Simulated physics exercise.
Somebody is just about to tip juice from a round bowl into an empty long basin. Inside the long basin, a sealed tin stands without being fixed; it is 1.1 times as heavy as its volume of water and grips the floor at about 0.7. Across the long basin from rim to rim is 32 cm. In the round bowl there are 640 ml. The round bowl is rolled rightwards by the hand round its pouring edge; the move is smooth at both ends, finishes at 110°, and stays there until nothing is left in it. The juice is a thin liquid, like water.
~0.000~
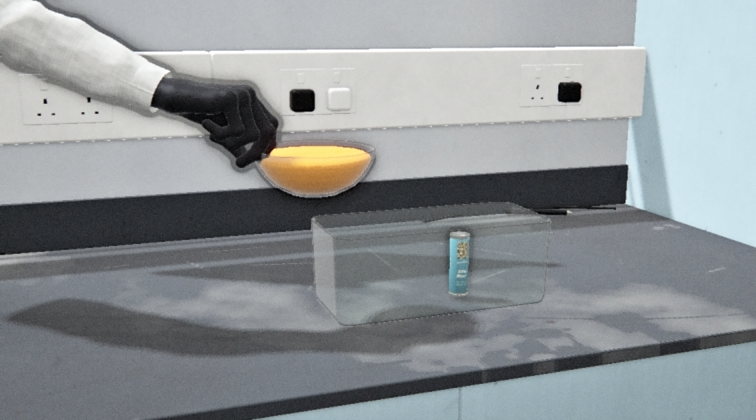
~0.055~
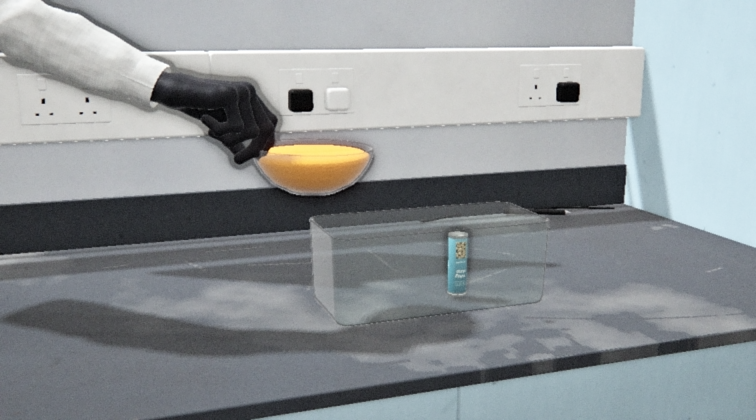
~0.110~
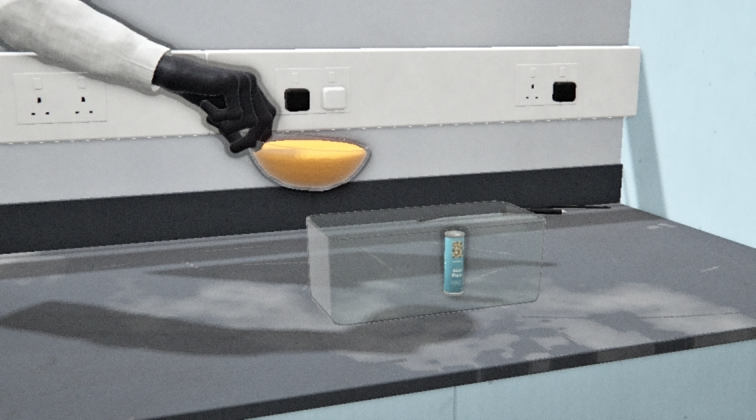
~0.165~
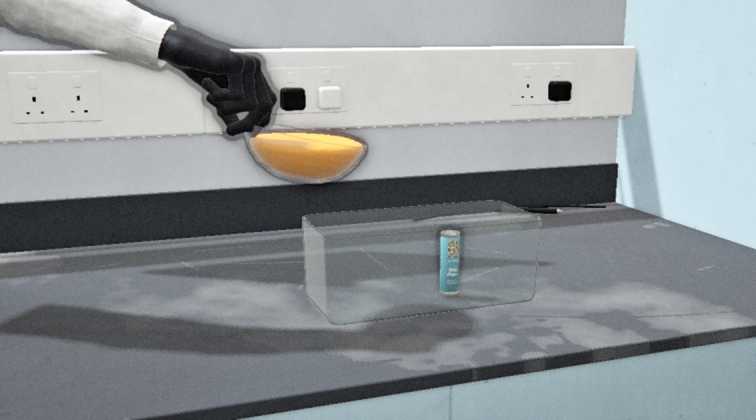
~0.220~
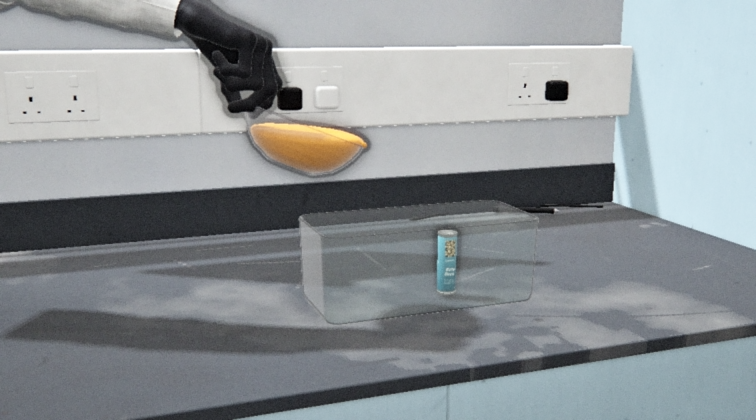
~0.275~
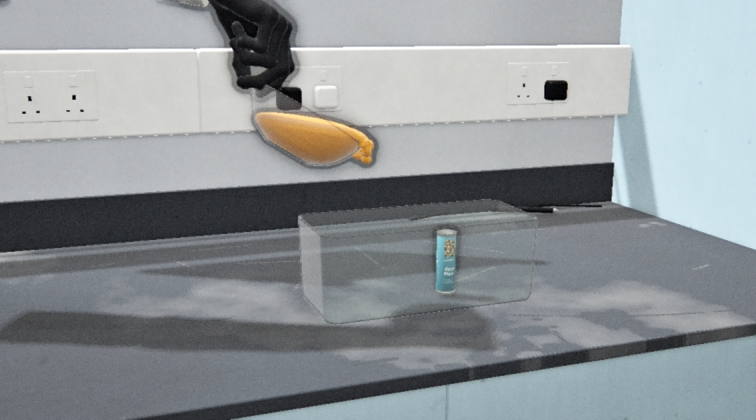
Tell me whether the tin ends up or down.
Overturned.
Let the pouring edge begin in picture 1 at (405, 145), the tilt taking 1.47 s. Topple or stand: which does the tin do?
Result: Tin upright.
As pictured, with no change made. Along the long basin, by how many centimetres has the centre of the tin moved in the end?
Net tin displacement: Roughly 6.5 cm.
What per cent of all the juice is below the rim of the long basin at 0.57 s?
At that time the basin holds about 38 per cent of the liquid.
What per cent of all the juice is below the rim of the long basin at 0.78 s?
Some 96 percent of the total.
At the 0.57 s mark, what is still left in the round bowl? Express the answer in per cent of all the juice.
Roughly 6 per cent.
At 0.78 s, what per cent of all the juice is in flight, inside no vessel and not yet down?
Something like 3 per cent of the total.
Then, 0.57 s in, the tilt is 95° and 6 per cent is still to pour; the tin stands where it began.
Then, 0.78 s in, the tilt is 110° and 0 per cent is still to pour; the tin leans 52°.
Then, 1.01 s in, the tilt is 110° and 0 per cent is still to pour; the tin lies on its side.
Then, 1.25 s in, the tilt is 110° and 0 per cent is still to pour; the tin lies on its side.
Finally, the tin lies on its side.
